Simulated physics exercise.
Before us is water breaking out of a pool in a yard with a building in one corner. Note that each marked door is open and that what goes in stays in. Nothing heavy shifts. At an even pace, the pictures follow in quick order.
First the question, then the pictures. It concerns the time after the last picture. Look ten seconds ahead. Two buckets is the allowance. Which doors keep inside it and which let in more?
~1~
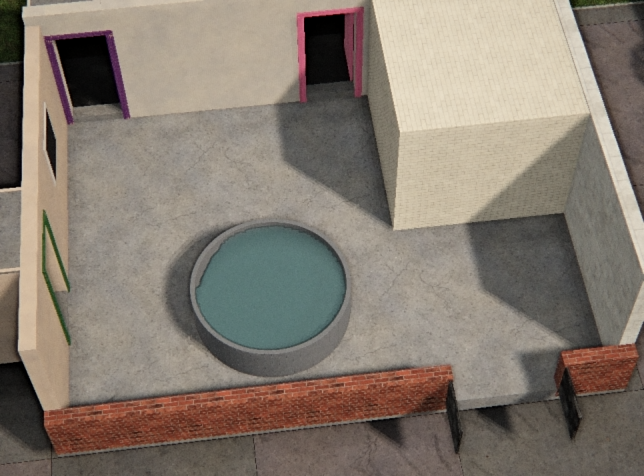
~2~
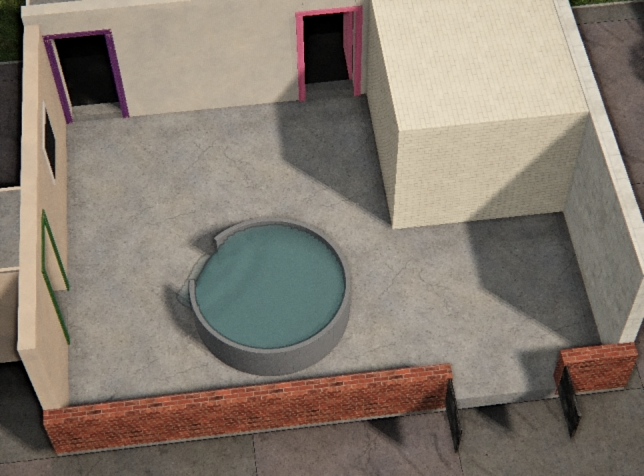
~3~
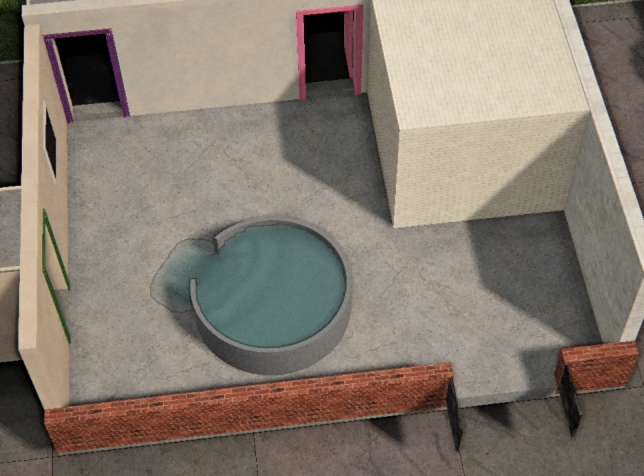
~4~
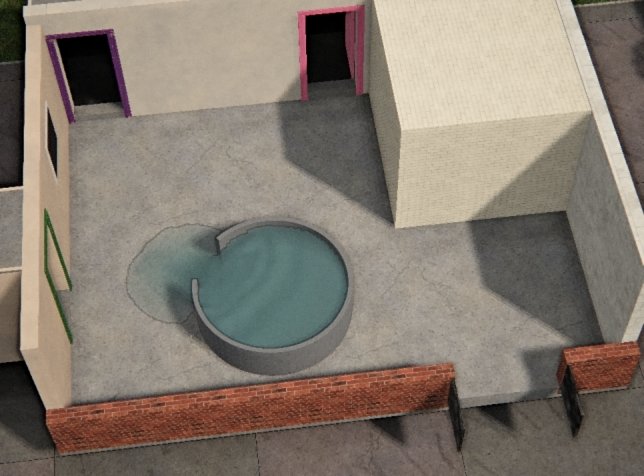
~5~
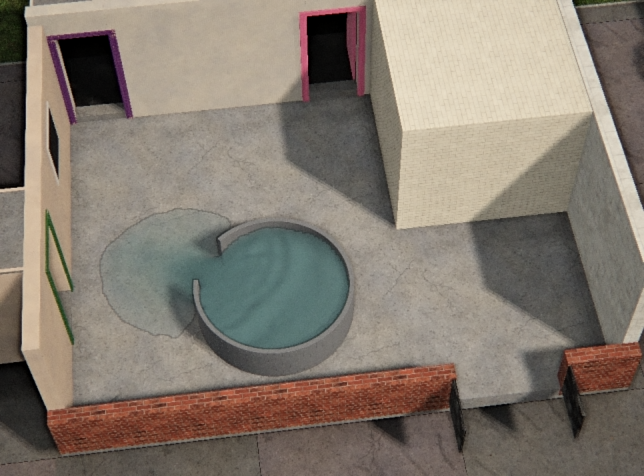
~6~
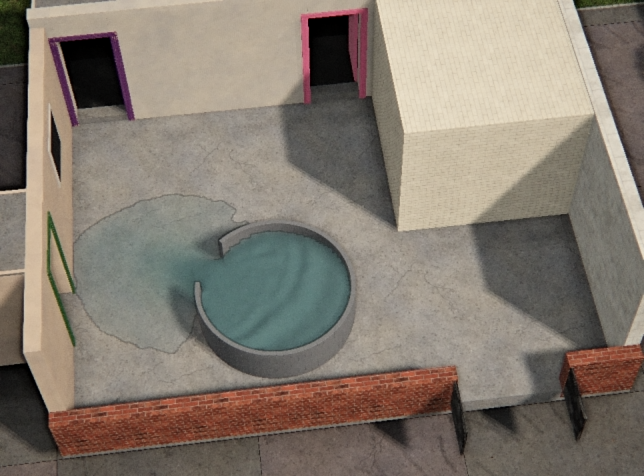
As I see it, the purple door exceeds two buckets, the green door exceeds two buckets, the pink door never exceeds two buckets.
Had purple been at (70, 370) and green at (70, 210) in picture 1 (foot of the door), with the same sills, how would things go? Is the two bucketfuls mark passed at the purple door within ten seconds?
As I see it, the purple door stays within limit.
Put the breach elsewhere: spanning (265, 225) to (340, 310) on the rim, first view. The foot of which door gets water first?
I'd say the door marked pink.
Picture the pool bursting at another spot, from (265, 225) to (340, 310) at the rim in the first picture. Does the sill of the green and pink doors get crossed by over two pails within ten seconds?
So the green one doesn't reach it and the pink one breaks the limit.
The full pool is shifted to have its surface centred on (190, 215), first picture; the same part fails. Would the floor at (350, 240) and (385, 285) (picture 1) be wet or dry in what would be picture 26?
I'd say still dry for the first and still dry for the second.
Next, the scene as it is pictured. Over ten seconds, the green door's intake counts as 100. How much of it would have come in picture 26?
The figure is near 65 per cent.
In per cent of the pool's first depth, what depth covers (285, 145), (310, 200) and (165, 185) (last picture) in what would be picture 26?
Around 0, 0 and 4 percent, in that order.
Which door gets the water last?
That is the pink one.
A moment on, water covers 25 % of the floor; the purple door not reached, the green door under two buckets in, the pink door not reached.
Next, water covers 30 % of the floor; the purple door under two buckets in, the green door over two buckets in, the pink door not reached.
Then, water covers 35 % of the floor; the purple door far over two buckets in, the green door far over two buckets in, the pink door not reached.
Later, water covers 65 % of the floor; the purple door far over two buckets in, the green door far over two buckets in, the pink door wet at the sill, nothing in.
In the end, water covers 85 % of the floor; the purple door far over two buckets in, the green door far over two buckets in, the pink door wet at the sill, nothing in.
